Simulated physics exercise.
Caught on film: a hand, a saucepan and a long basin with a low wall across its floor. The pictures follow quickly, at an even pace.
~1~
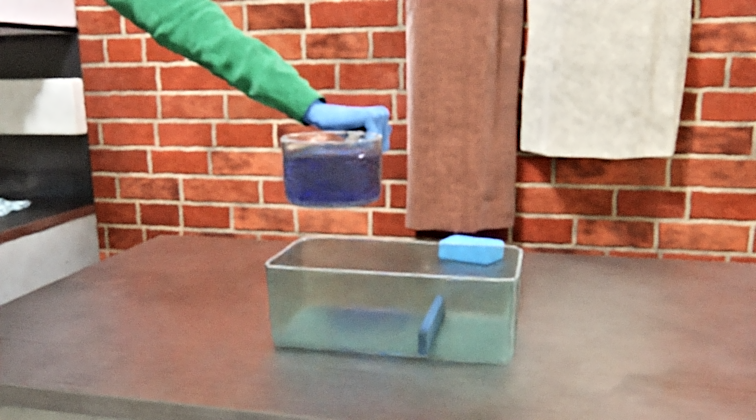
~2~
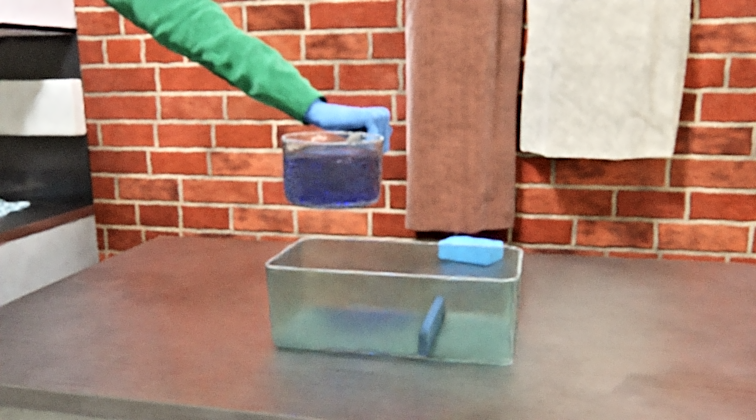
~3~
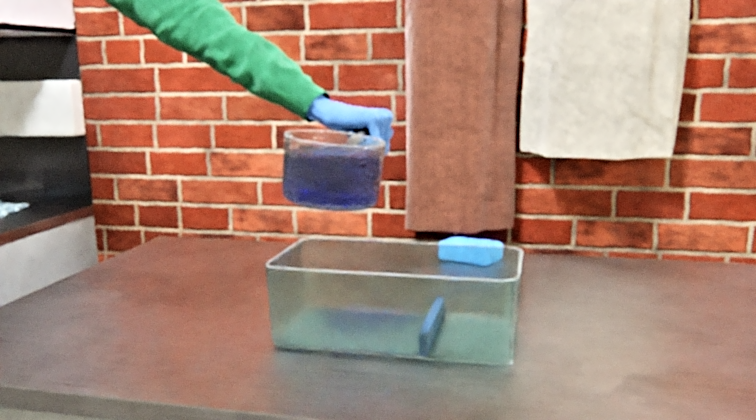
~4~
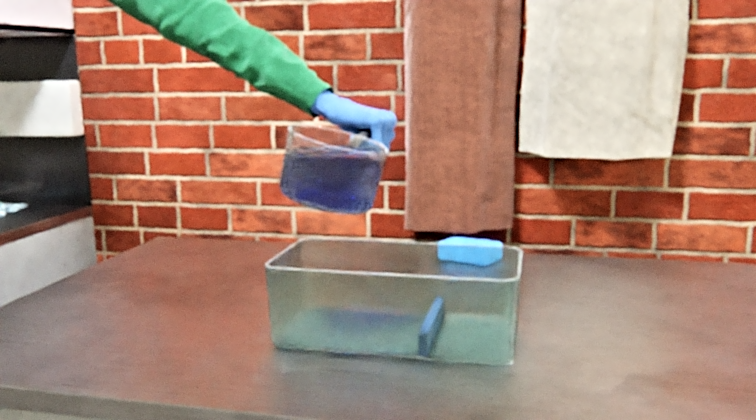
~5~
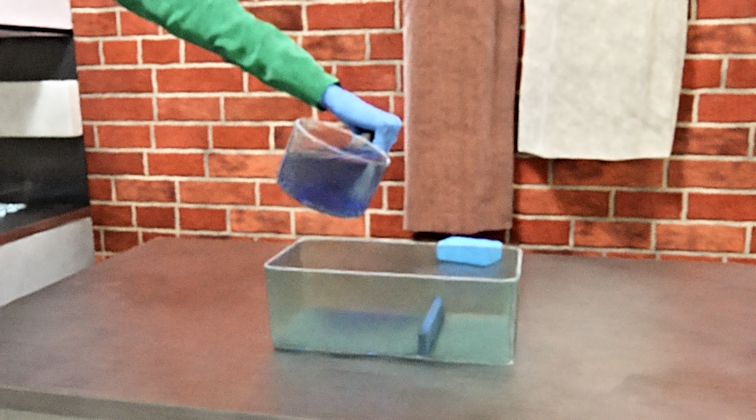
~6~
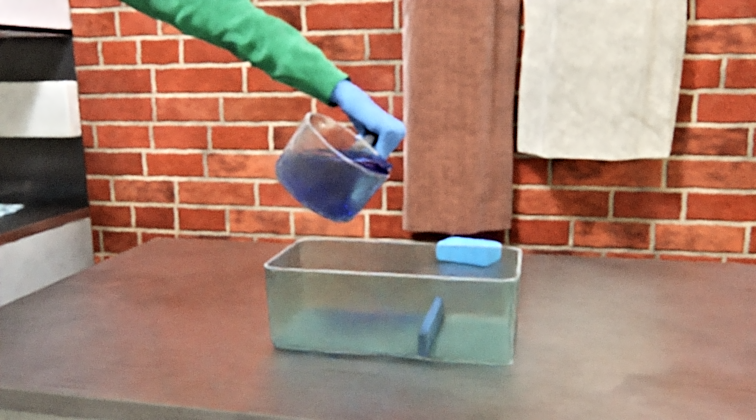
The clip opens with a blue-gloved hand in a green sleeve holding a clear pan of dark blue liquid, nearly level, above a long see-through basin with a low wall inside. The hand tilts the pan steadily to the right, and the liquid shifts until it reaches the lowered lip.
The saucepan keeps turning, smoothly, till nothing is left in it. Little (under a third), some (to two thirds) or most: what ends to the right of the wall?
The share right of the wall is not even a third.
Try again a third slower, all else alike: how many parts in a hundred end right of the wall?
Roughly 30 in a hundred.
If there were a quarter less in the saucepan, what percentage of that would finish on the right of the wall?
About 15 per cent.
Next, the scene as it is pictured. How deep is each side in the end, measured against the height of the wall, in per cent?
Some 60 per cent left and 40 right.
A moment on, the saucepan is tipped right over and 31 per cent is still to pour, 26 is left of the wall and 9 right of it.
Next, the saucepan is tipped right over and 6 per cent is still to pour, 67 is left of the wall and 20 right of it.
Then the saucepan is tipped right over and 1 per cent is still to pour, 69 is left of the wall and 22 right of it.
Later the saucepan is tipped right over and 0 per cent is still to pour, 72 is left of the wall and 23 right of it.
At rest 71 per cent lies left of the wall, 24 right of it and 5 outside.
